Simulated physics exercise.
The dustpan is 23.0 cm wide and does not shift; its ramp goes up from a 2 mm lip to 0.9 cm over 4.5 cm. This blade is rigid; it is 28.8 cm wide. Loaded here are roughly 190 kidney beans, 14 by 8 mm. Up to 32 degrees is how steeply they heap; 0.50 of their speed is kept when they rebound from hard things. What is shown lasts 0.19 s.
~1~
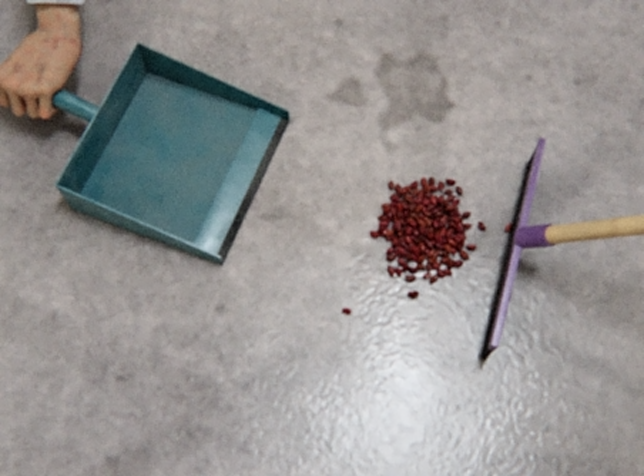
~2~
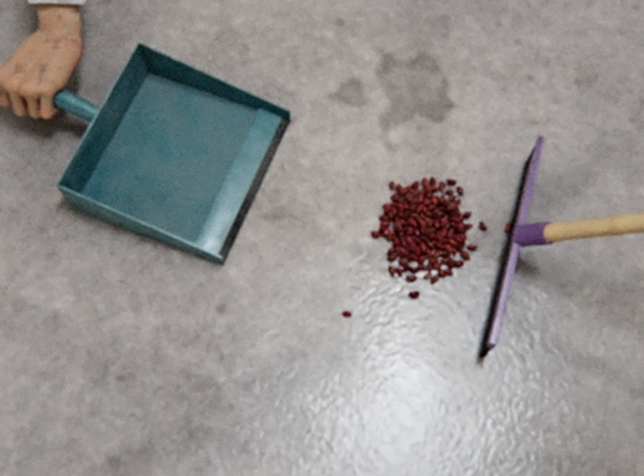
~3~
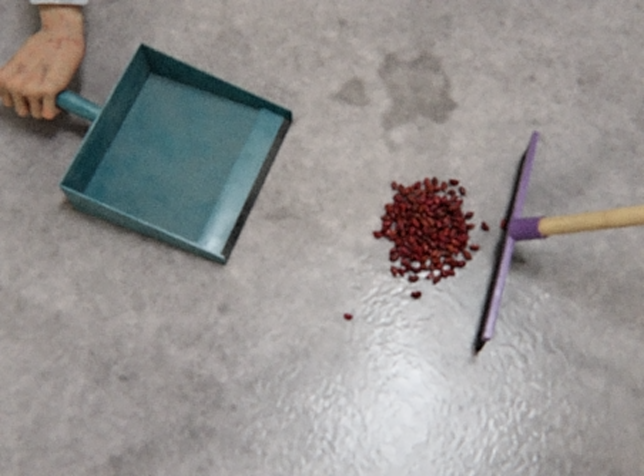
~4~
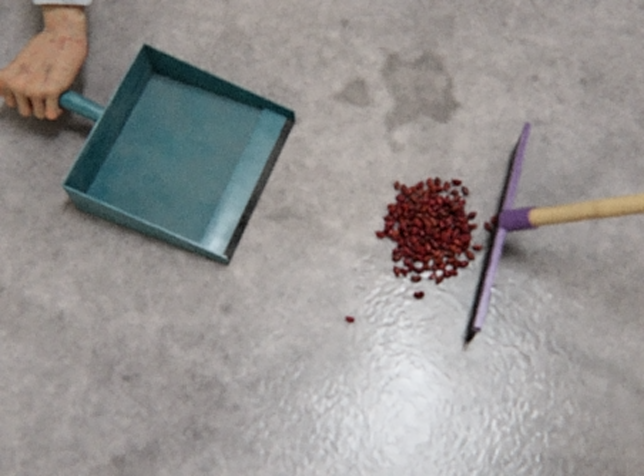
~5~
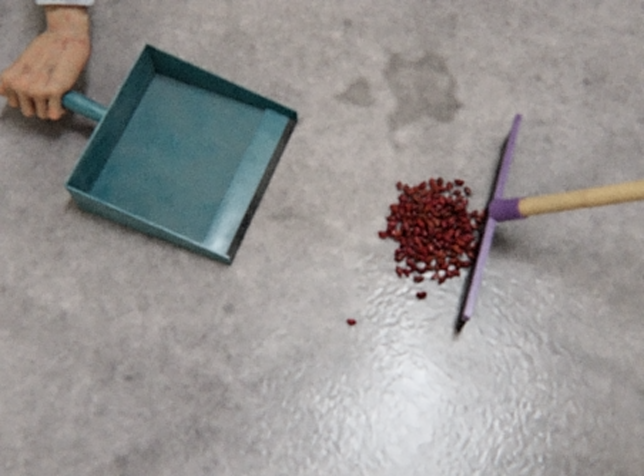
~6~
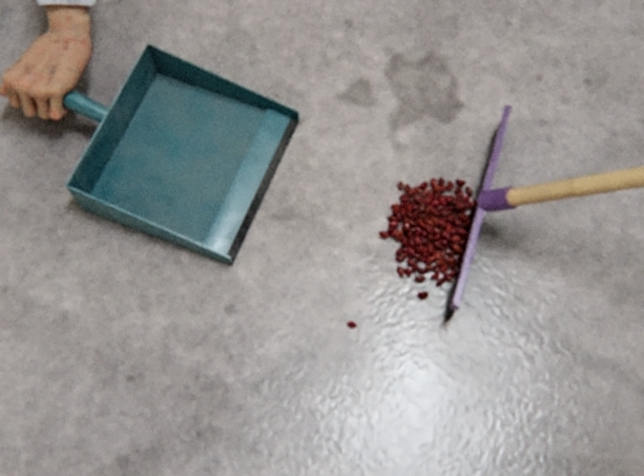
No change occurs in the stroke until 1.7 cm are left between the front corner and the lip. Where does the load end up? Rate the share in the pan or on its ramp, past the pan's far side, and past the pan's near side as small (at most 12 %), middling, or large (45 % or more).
In the pan or on its ramp: Middling; past the pan's far side: Middling; past the pan's near side: Small.
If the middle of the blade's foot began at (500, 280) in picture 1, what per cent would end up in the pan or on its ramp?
I'd put it at around 25 per cent.
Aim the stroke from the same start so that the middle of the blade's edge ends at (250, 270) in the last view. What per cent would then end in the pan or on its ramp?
About 35 per cent.
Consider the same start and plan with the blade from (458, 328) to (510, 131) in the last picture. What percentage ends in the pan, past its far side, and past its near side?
That ends as pan 45, far 5, and near 0.
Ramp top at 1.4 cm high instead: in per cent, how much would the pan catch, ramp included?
About 15 %.
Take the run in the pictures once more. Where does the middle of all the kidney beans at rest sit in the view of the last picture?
Roughly (290, 147).
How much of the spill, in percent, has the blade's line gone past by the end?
Roughly 15 percent of it.
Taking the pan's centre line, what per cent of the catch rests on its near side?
Something like 0 per cent of the catch.
Then, 0.25 s after the last picture, middle of the blade 15 cm from the lip; 0 % over the lip, far side 10 %, near side 0 %.
Then, 0.42 s after the last picture, middle of the blade 7 cm from the lip; 0 % over the lip, far side 20 %, near side 0 %.
Then, 0.71 s after the last picture, middle of the blade 3 cm from the lip; 15 % over the lip, far side 30 %, near side 0 %.
In the end, pan 15 %, far side 30 %, near side 0 %, in front of the lip or behind the blade 50 %.
